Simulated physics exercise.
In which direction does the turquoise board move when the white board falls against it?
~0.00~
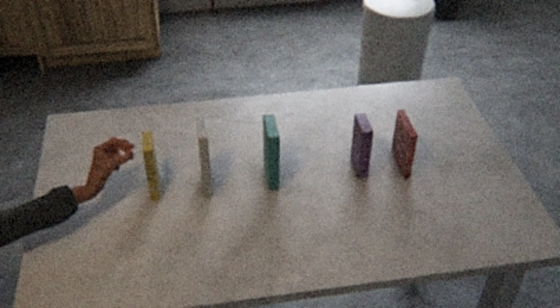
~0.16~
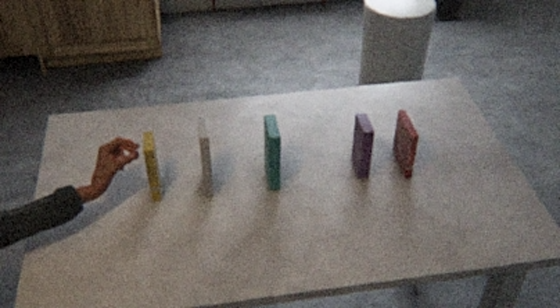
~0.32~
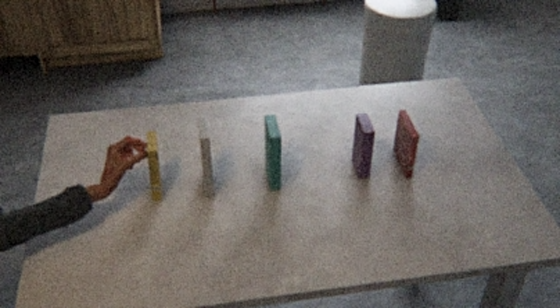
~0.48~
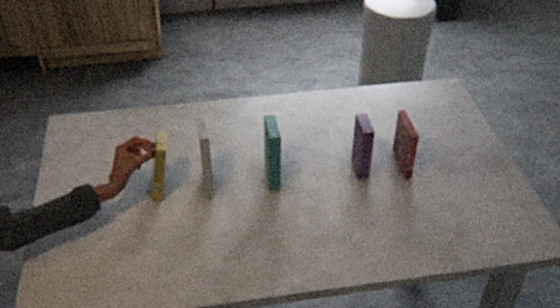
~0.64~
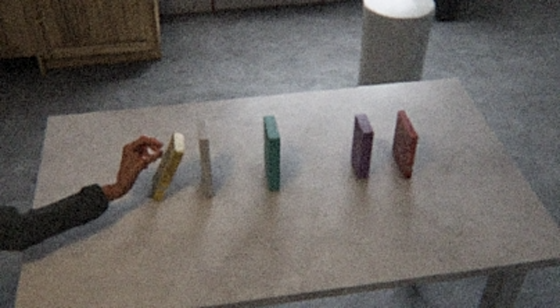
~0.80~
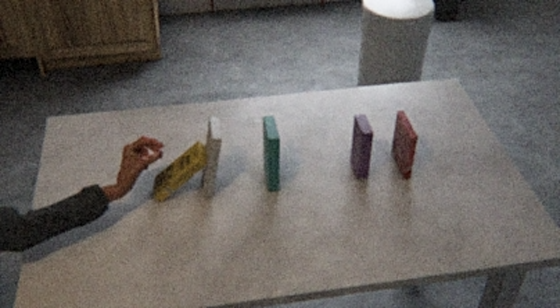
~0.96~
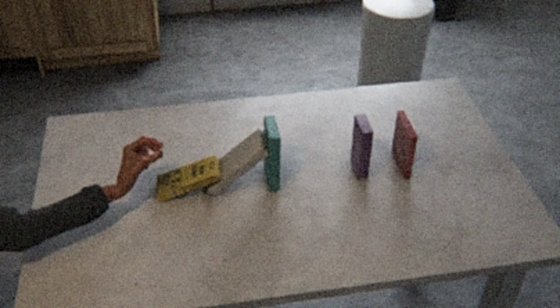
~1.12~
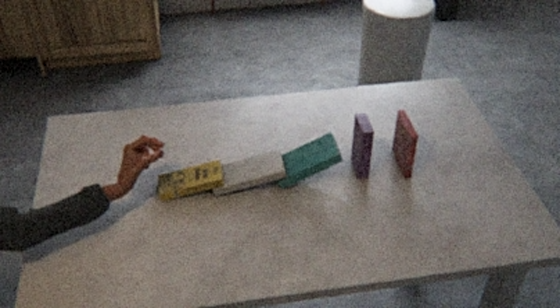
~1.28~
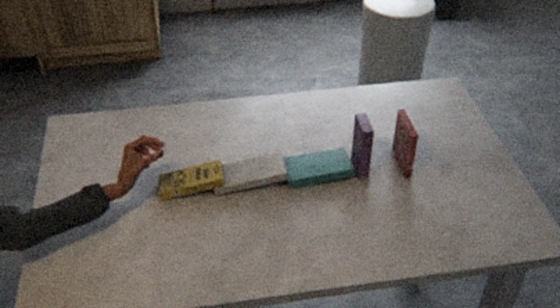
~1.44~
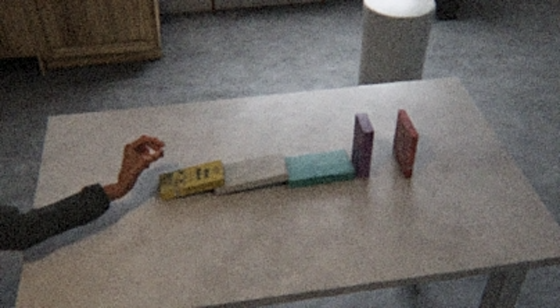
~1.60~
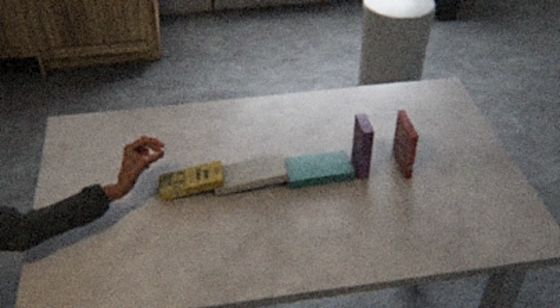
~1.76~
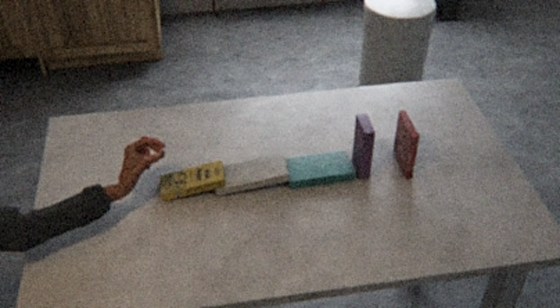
The turquoise board moves to the right as it tips over, ending flat on the table beside the purple block.
